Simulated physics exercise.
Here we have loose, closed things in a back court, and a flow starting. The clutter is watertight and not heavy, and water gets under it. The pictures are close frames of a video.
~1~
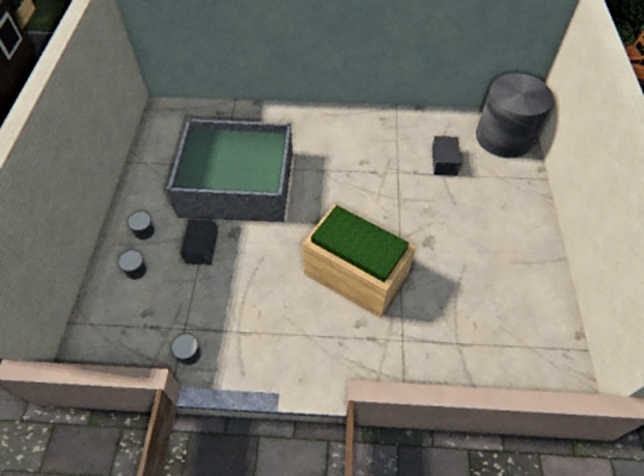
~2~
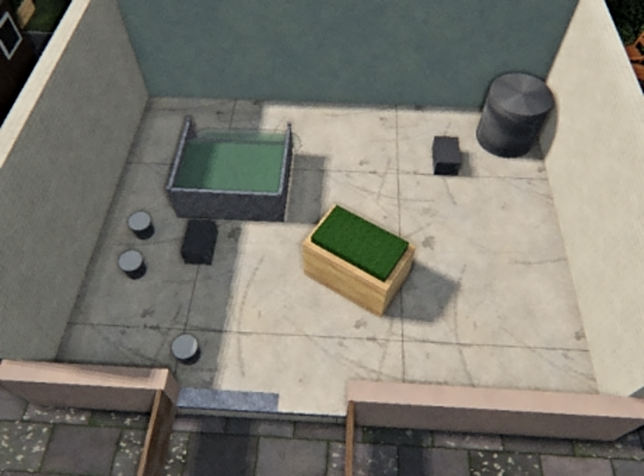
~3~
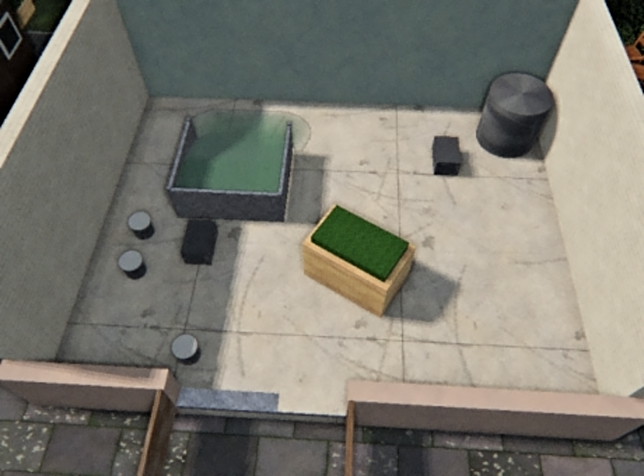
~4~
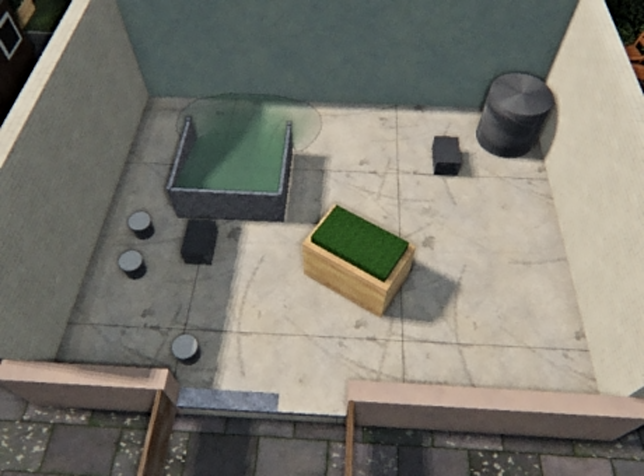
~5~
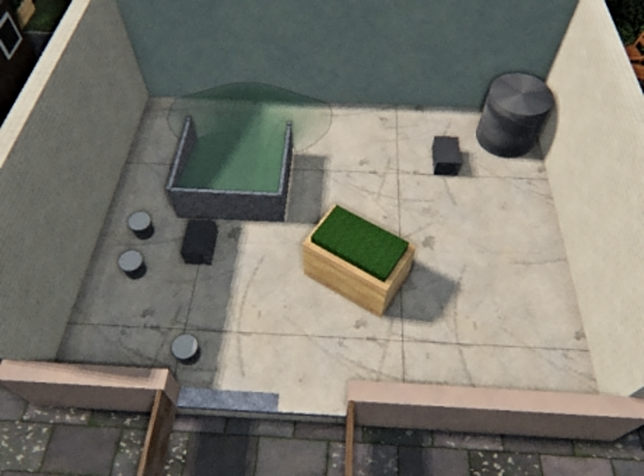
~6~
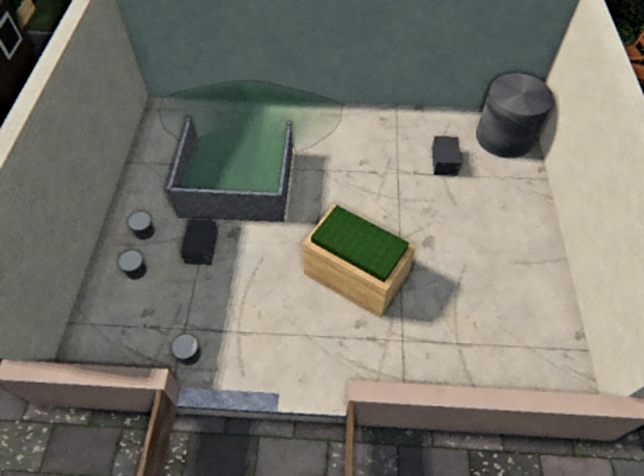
Green water pouring from the open back of a stone tank and fanning across a walled courtyard while surrounding objects stay still.
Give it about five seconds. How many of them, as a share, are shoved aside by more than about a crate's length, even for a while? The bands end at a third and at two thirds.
Share: Two thirds or above.
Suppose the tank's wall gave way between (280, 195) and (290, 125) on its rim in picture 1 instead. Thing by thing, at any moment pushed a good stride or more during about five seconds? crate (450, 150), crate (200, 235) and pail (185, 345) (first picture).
In turn: That far or more, never so far, not that far.
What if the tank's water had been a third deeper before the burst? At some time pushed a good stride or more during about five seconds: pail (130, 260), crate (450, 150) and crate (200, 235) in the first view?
As listed: Swept aside, shifted that much, less than that.
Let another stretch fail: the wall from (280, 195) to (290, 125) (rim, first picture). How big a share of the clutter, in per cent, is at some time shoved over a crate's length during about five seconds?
Near 20 in a hundred.
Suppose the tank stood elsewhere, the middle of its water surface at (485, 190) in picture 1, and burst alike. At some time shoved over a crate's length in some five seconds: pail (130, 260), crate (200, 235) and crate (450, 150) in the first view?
As listed: Never so far, no, yes.
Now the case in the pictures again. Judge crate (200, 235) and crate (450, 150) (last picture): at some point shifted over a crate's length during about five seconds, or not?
In that order: No, swept aside.
A moment on, 0 of 5 are well off their spots; 0 afloat.
Next, 0 of 5 are well off their spots; 0 afloat.
Later, 3 of 5 are well off their spots; 1 afloat.
In the end, 4 of 5 are well off their spots, and 4 have been at some point; 1 afloat.
